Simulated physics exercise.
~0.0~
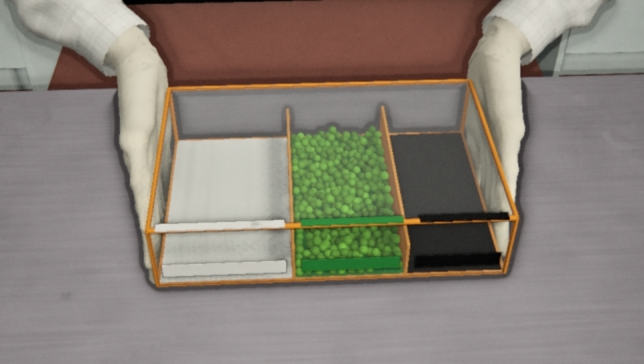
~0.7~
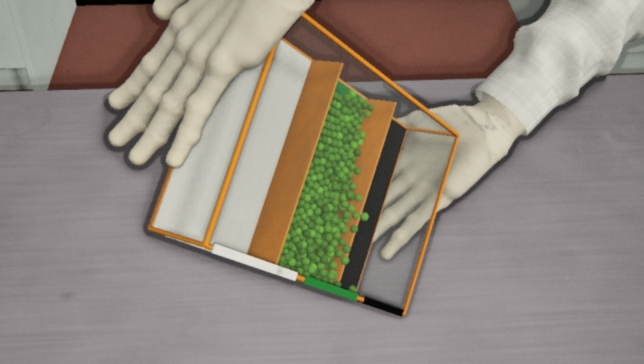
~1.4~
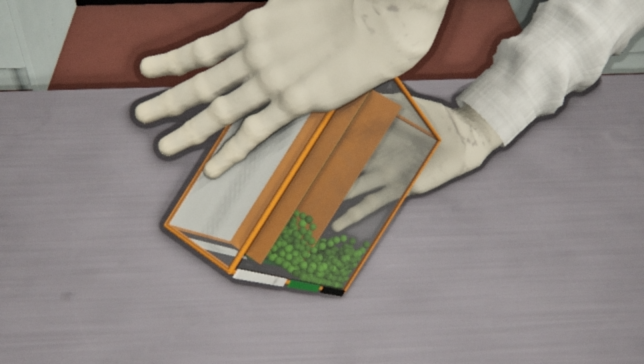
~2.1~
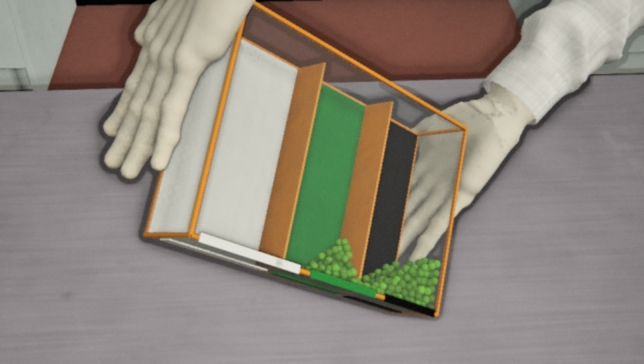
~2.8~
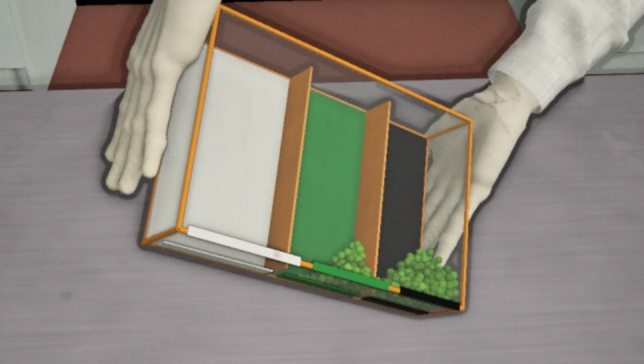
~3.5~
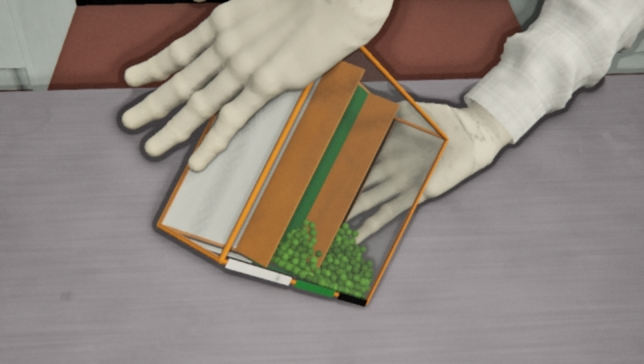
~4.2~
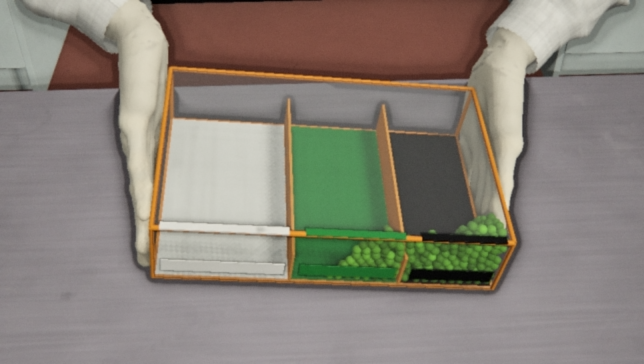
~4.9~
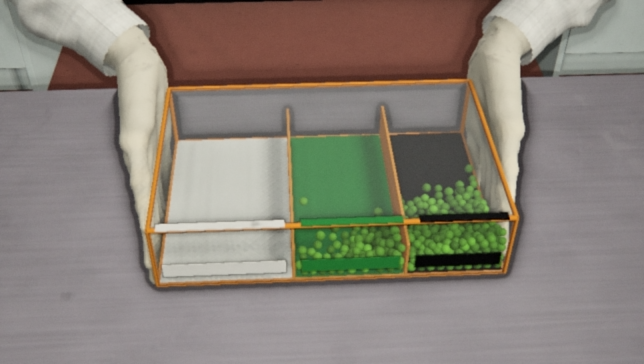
A clear-lidded box of green peas was tipped steeply to the right by two hands, eased partway back, tipped steeply again and then leveled, leaving most peas in the black section, some in the green middle and none in the white.
